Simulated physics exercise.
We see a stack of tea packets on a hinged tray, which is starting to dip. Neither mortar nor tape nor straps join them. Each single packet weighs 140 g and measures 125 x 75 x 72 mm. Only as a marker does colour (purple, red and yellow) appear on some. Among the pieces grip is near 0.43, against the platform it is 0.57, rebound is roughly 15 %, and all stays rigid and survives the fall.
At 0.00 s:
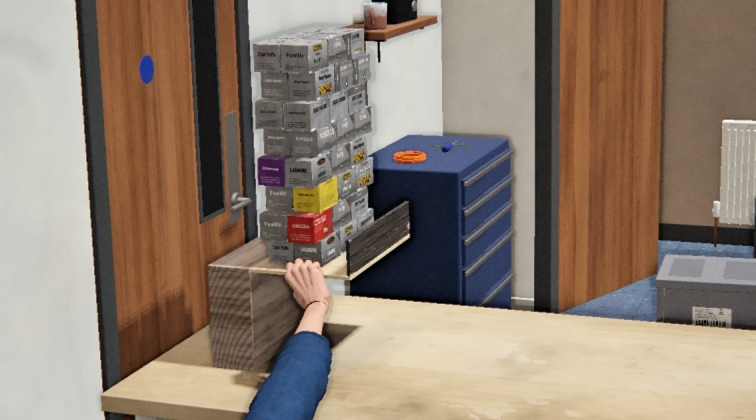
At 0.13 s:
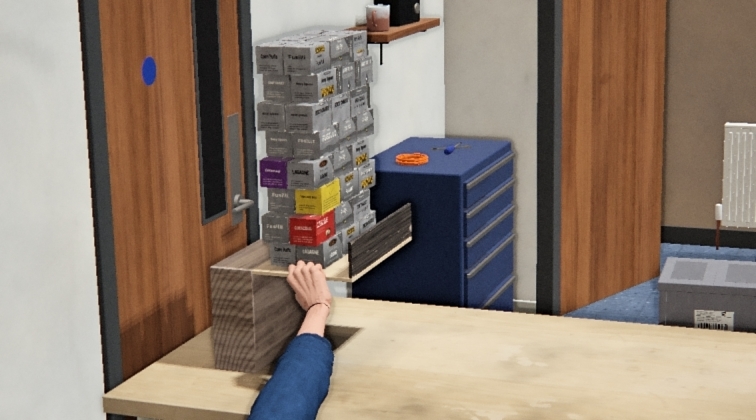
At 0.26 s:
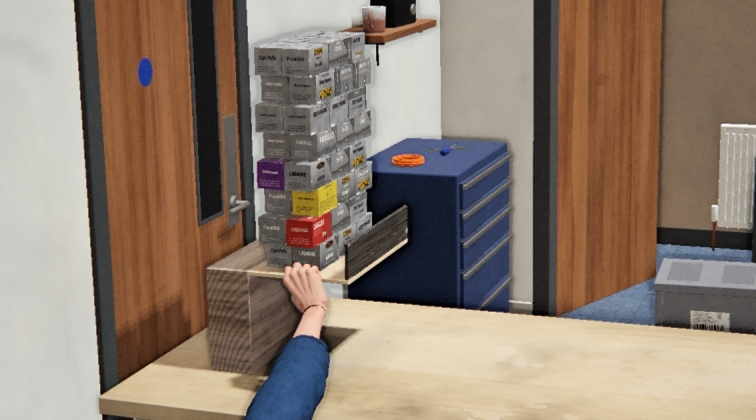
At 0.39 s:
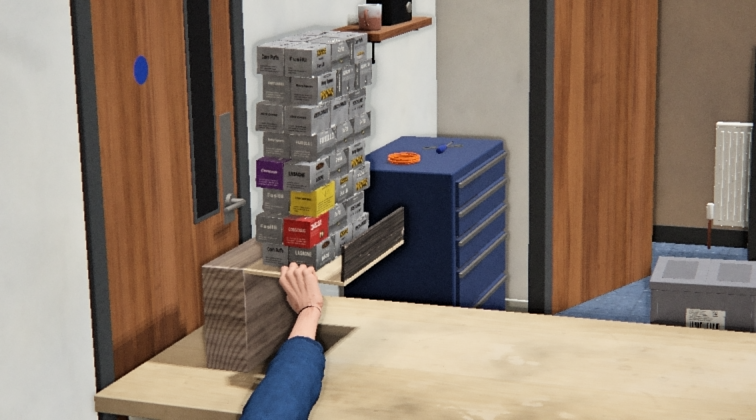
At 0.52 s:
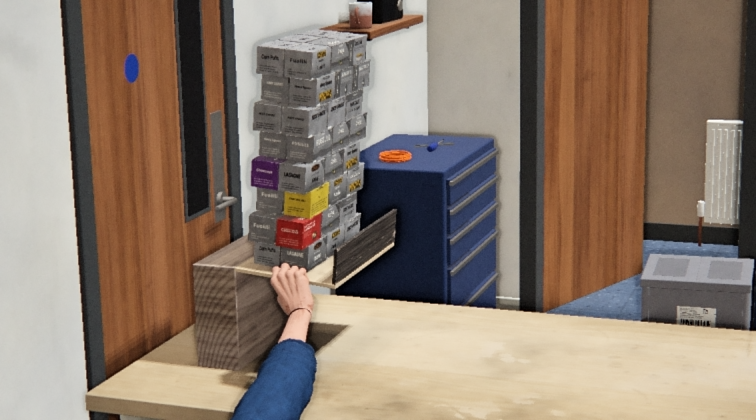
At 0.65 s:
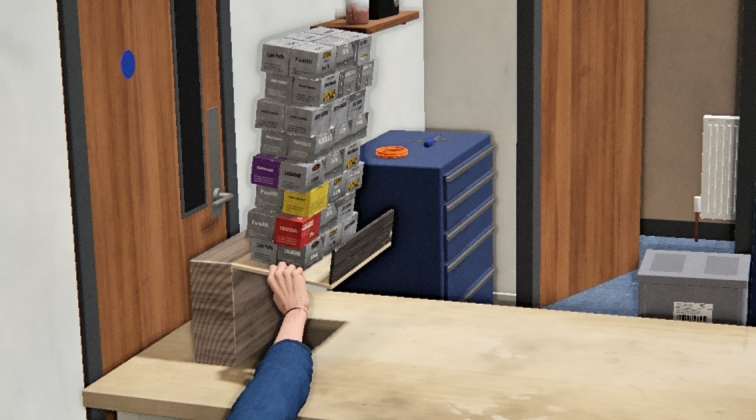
Stacked grey packets, with purple, yellow and red ones among them, tilting slightly on a tray as a hand grips its edge.
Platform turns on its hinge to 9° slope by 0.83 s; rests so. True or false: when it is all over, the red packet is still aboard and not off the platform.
True.
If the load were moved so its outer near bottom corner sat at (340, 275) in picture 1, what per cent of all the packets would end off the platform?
The share would be 70 %.
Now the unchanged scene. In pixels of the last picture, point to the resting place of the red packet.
Look near (328, 238) in the last frame.
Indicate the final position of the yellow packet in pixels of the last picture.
Last frame, centre at roughly (407, 356).
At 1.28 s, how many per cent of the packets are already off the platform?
50 %.
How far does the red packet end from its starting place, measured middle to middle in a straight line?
It ends some 11 cm from where it began.
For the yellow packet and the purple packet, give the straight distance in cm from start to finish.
Yellow 52, purple 68.
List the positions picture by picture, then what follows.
In the first picture (each place is the centre of the face we see best; leans and shifts are taken against what carries them), platform's outer corner (349, 278) slope 0°; red packet (301, 230); purple packet (271, 173); yellow packet (306, 199); all in place.
In the second picture, platform's outer corner (351, 281) slope 0°; red packet (303, 232).
In the third picture, platform's outer corner (347, 283) slope 1°; red packet (299, 234).
In the fourth picture, platform's outer corner (343, 284) slope 3°; red packet (296, 234).
In the fifth picture, platform's outer corner (334, 287) slope 5°; red packet (290, 235).
In the sixth picture, platform's outer corner (330, 287) slope 7°; red packet (288, 233); purple packet (265, 173); yellow packet (296, 202); all in place.
By 1.04 s, slope 9°; none of the 48 packets off the platform, 47 disturbed; red packet tilted 11°; yellow packet tilted 11°.
By 1.28 s, slope 9°; 24 of the 48 packets off the platform; red packet tilted 39°; purple packet tilted 41°, 34 mm lower.
By 1.64 s, slope 9°; 33 of the 48 packets off the platform; red packet tilted 40°; purple packet on its side.
When it is over (2.2 s), slope 9°; 33 of the 48 packets off the platform; red packet tilted 38°; purple packet on its side; yellow packet on its side. In pixels of the last frame, middles, red packet near (328, 239), purple packet near (382, 392).
